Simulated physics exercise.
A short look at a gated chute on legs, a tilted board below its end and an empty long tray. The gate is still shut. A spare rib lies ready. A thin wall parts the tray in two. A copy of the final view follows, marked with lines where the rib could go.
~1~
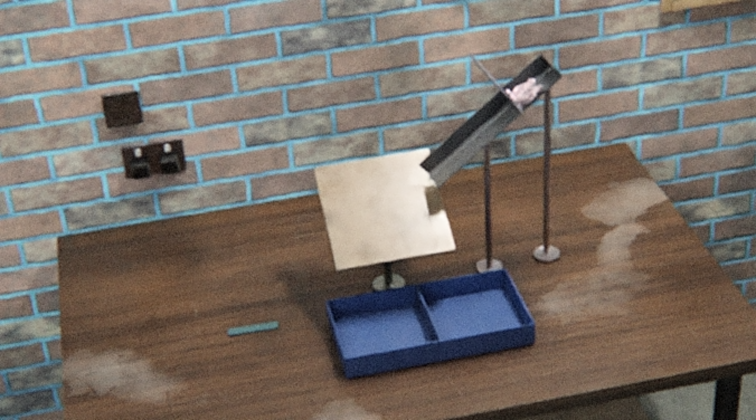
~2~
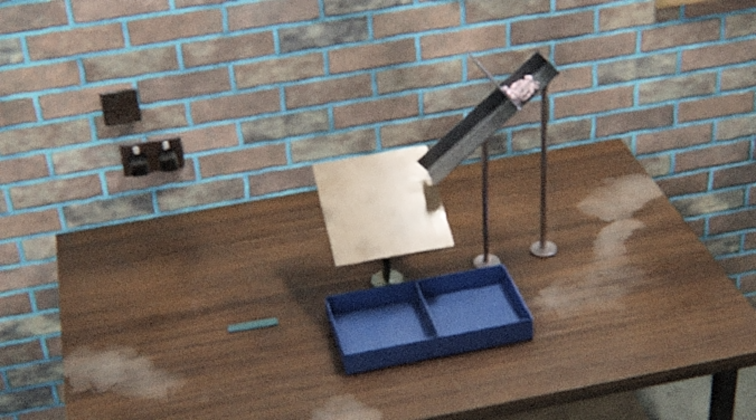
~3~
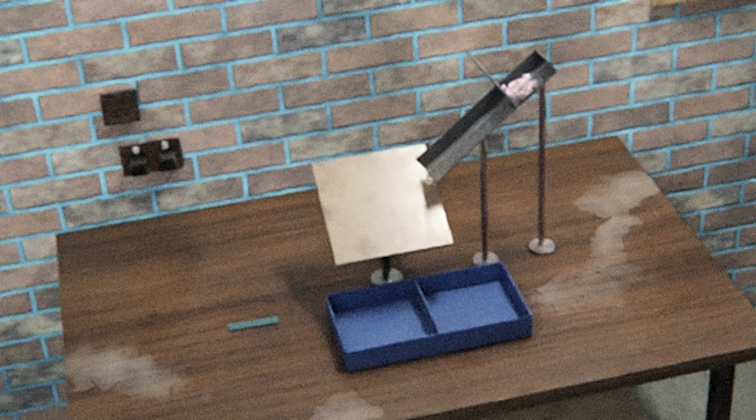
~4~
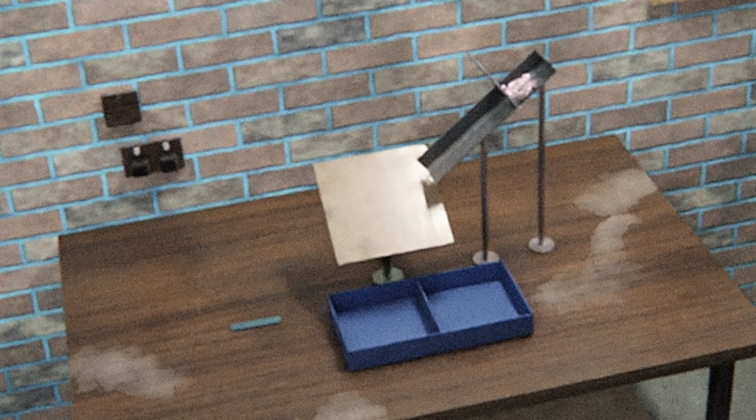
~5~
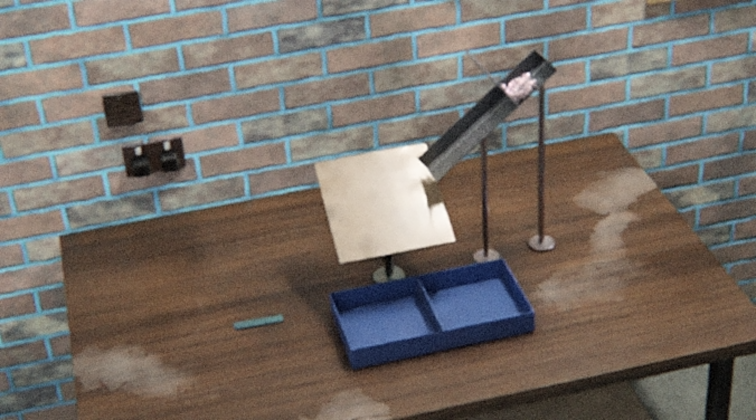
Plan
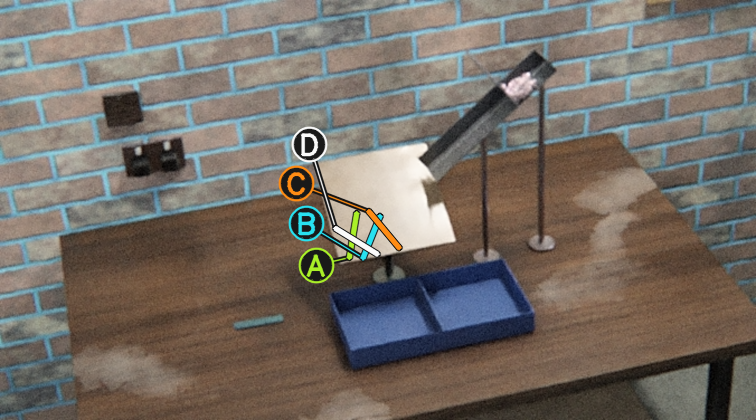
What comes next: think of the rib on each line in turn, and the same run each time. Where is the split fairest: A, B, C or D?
I would pick line C.
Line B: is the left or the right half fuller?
The left half.
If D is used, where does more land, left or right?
The left half.
On the marked copy, line A from (356, 213) to (349, 257); line B from (379, 216) to (363, 257); line C from (368, 211) to (399, 247); line D from (335, 228) to (377, 254).
With A, of what is caught, all in the left half, none in the right.
With B, of what is caught, all in the left half, none in the right.
With C, of what is caught, about half in the left half, about half in the right.
With D, of what is caught, nearly all in the left half, a small part in the right.
